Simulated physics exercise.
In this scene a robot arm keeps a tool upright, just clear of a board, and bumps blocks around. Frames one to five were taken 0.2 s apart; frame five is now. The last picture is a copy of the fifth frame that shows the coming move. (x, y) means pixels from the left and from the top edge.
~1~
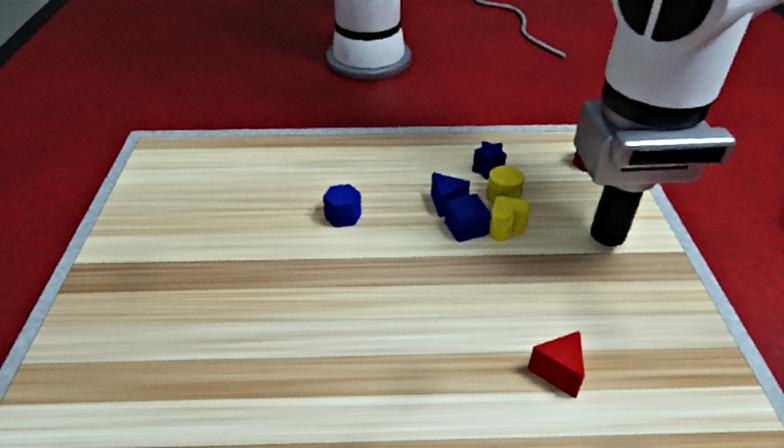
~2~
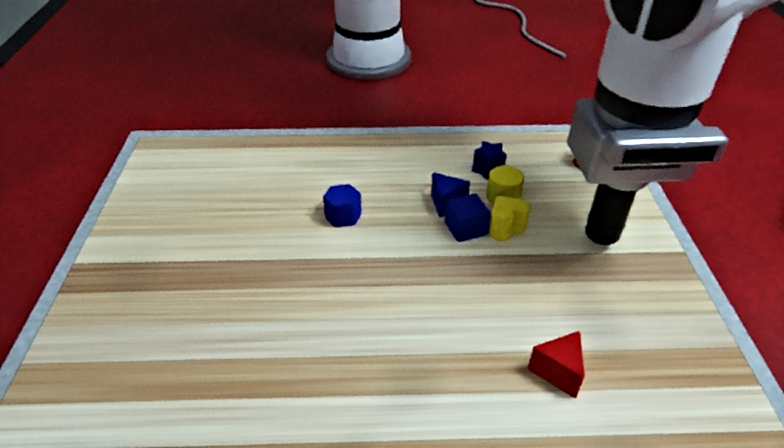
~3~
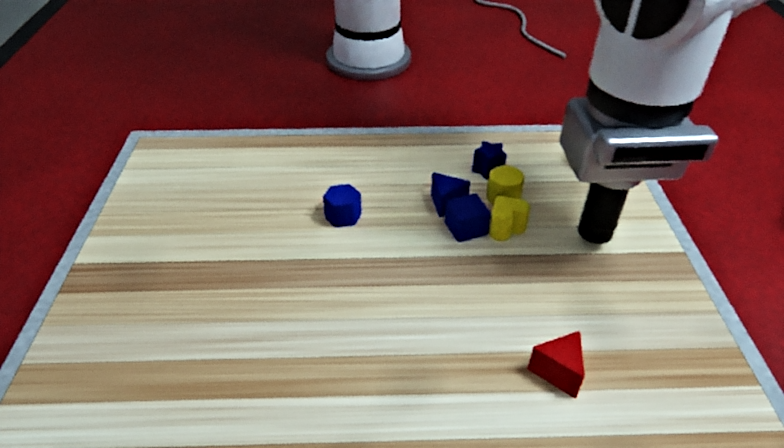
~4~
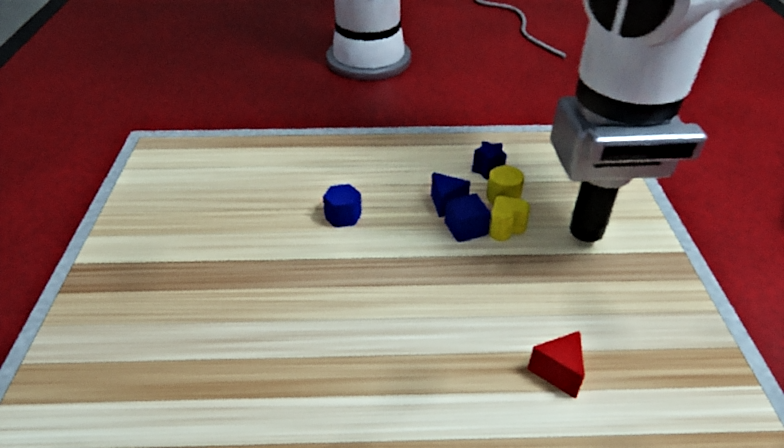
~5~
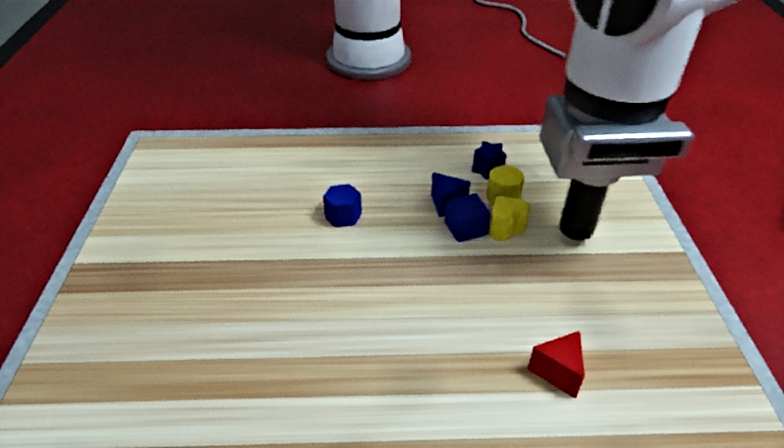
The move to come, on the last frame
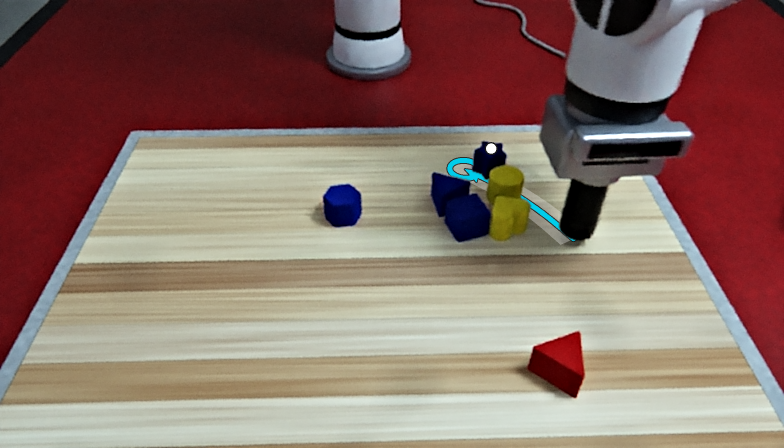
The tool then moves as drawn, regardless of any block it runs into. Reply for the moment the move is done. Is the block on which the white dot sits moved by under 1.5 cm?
The answer is no.
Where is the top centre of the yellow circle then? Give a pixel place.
Its top middle will sit at (441, 157).
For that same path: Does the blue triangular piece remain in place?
Yes, I think so.
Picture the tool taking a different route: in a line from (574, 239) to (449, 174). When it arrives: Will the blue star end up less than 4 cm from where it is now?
Yes, I think so.
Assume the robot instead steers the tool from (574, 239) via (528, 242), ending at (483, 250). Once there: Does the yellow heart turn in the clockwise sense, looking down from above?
Answer: Yes.
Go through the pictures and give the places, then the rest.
In the first frame, tool tip (608, 236); block tops, blue triangular piece (448, 182); blue star (491, 149); yellow circle (507, 175); yellow heart (509, 206).
In the second frame, tool (602, 235); blocks unchanged.
In the third frame, tool (595, 233); blocks unchanged.
In the fourth frame, tool (586, 232); blocks unchanged.
In the fifth frame, tool (576, 230); blue triangular piece (448, 182); blue star (491, 149); yellow circle (507, 175); yellow heart (509, 206).
Path on the board, from (574, 239) through (521, 198) to (465, 169); the dot is on the blue star.
The first path, step by step. One third of the way, tool (540, 201); nothing pushed yet.
Two thirds of the way, tool (503, 179); blue star (490, 147), turned 15° clockwise; yellow circle (472, 163).
At the end, tool (466, 161); blue triangular piece in place; blue star (479, 135), turned 55° clockwise; yellow circle (441, 157); yellow heart in place.
